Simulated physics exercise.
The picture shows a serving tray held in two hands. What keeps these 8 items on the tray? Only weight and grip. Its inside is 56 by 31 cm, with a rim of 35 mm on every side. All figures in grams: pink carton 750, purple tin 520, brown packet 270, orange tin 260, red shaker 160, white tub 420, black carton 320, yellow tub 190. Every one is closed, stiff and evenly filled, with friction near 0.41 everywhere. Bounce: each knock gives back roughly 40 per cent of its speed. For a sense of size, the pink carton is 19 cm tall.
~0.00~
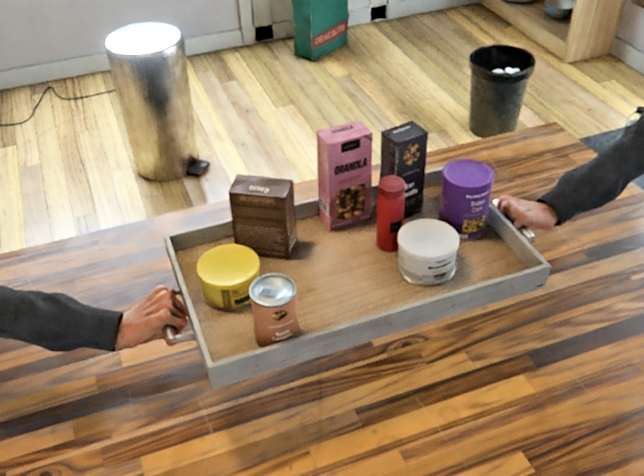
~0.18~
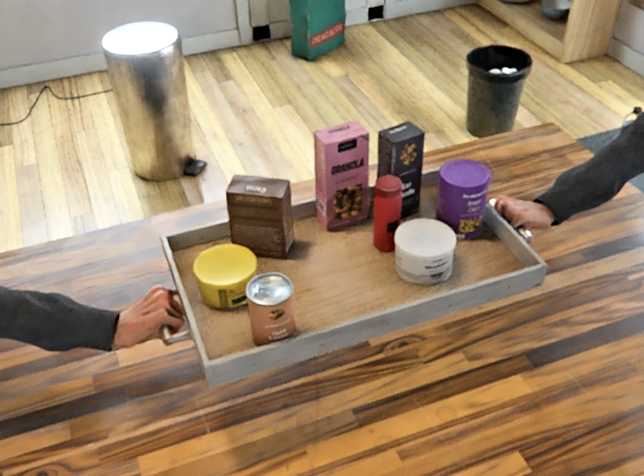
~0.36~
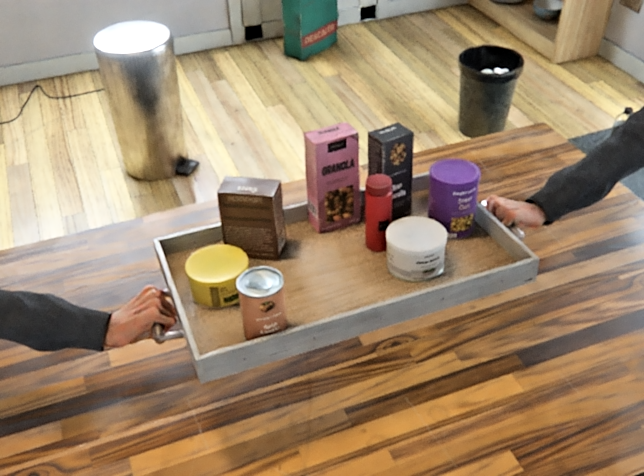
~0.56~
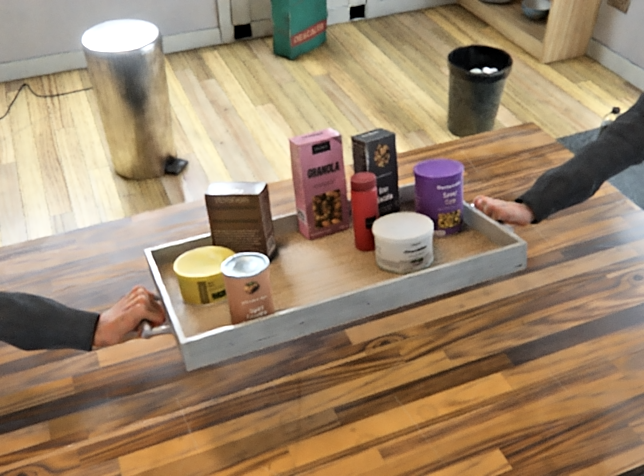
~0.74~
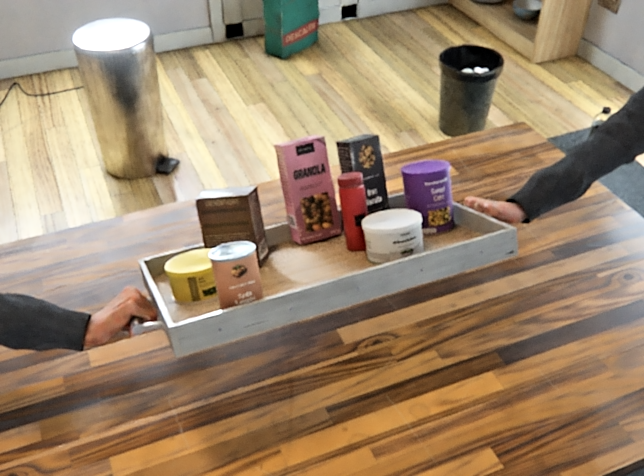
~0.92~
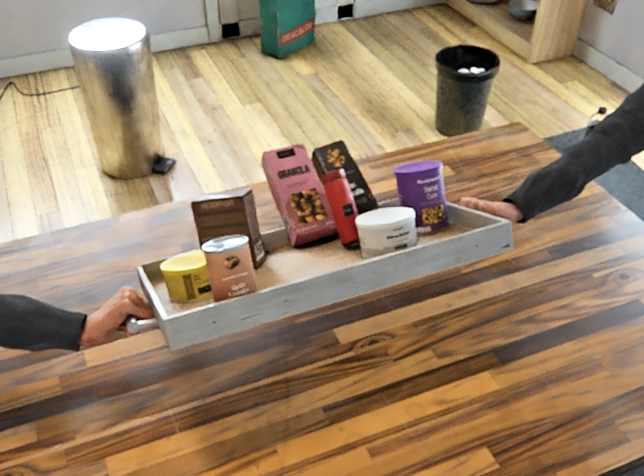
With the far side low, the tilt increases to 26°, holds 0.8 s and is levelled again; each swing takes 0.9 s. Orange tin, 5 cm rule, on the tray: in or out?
Out.
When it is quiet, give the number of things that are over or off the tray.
Count: 3.
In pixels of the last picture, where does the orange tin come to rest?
It ends up at about (219, 239).
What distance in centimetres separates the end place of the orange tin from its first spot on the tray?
It ends about 18 centimetres from where it started.
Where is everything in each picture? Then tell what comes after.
Tray level; orange tin (275, 315); pink carton (345, 177), in the first frame.
Tray level; brown packet (261, 217); red shaker (388, 214), in the second frame.
Tray at 4°, far edge down; white tub (416, 249); black carton (390, 175), in the third frame.
Tray at 14°, far edge down; yellow tub (208, 276); pink carton (320, 185), in the fourth frame.
Tray at 22°, far edge down; pink carton (308, 190) tipped 5° from how it sat; purple tin (428, 198), in the fifth frame.
Tray at 26°, far edge down; orange tin (232, 276); red shaker (343, 207) tipped 26° from how it sat, in the sixth frame.
After 1.12 s, tray at 26°, far edge down; orange tin slid 4 cm near (226, 270); red shaker tipped 67° from how it sat; purple tin slid 4 cm.
After 1.42 s, tray at 26°, far edge down; red shaker now off the tray; orange tin slid 13 cm near (217, 257); white tub slid 14 cm.
After 2.22 s, tray at 15°, far edge down; orange tin slid 18 cm near (218, 244); white tub slid 16 cm; purple tin slid 9 cm.
At rest (3.2 s), off the tray, pink carton, red shaker and black carton; not toppled but over 5 cm from the start, purple tin, orange tin, white tub and yellow tub; brown packet in place, give or take 5 cm. Seen from the same camera at the end, orange tin near (219, 240).
